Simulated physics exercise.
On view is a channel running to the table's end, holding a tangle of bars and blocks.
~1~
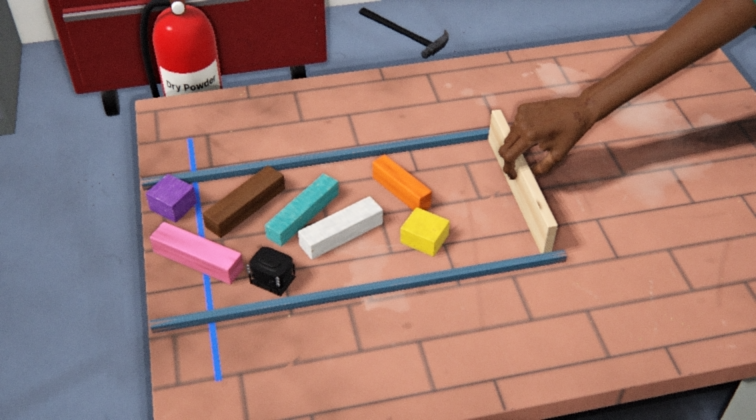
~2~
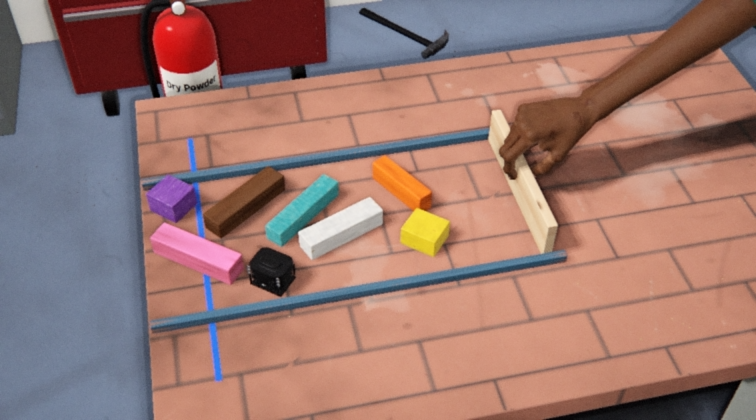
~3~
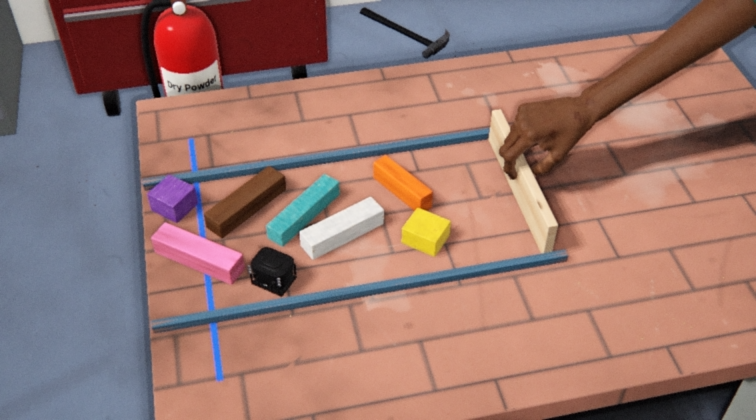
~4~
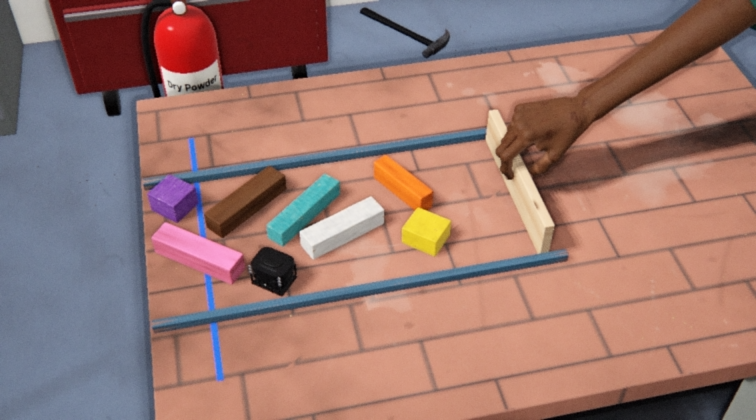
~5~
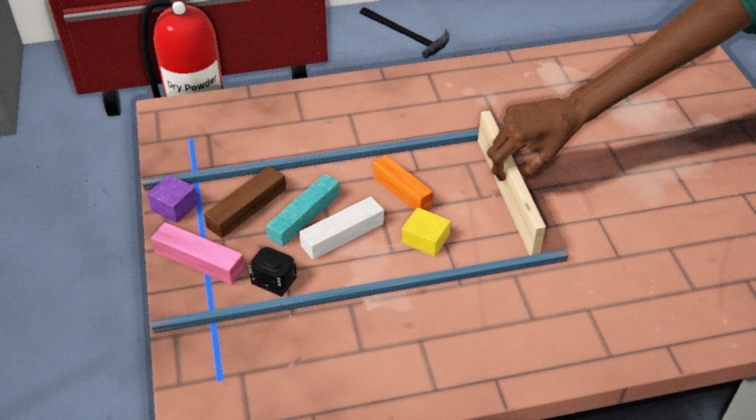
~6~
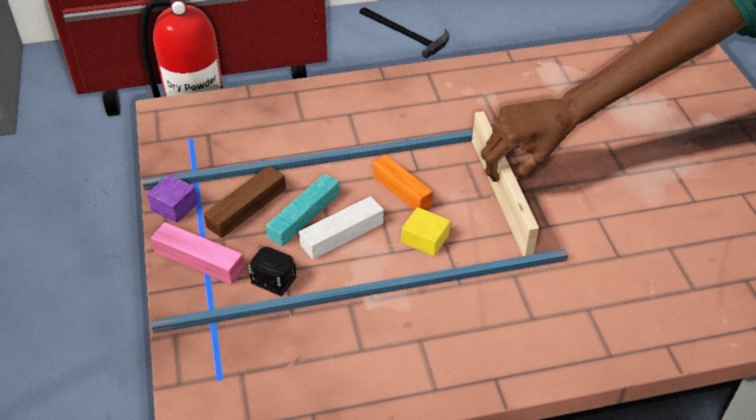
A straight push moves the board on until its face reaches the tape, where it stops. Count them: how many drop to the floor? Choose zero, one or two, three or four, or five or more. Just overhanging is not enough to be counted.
One or two.
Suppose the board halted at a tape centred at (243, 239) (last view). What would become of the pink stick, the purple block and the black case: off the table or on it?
OK, so the pink stick comes off, the purple block stays where it is, and the black case? It stays where it is.
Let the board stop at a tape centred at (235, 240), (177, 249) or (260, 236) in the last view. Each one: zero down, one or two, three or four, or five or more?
Taken in the order given: Either one or two, five or more, no fall at all.
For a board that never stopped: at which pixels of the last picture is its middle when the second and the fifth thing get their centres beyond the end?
About (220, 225), then (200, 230).
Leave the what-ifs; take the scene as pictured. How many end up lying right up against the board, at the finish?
2 in contact.
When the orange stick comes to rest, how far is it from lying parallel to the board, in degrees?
Roughly 0°.
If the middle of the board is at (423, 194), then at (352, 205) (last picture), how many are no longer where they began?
Tally at point one: 2; at point two: 5.
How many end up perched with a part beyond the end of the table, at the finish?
4.
Soon after, none off yet; purple block at rest near (173, 199); pink stick at rest near (198, 253); brown stick at rest near (246, 201).
After that, none off yet; purple block at rest near (173, 199); pink stick at rest near (195, 254); brown stick at rest near (246, 201).
And then, none off yet; purple block moving near (165, 197); pink stick displaced a little near (145, 274); brown stick displaced a little near (191, 206).
In the end, the number that fall off is one or two; gone, pink stick and purple block.
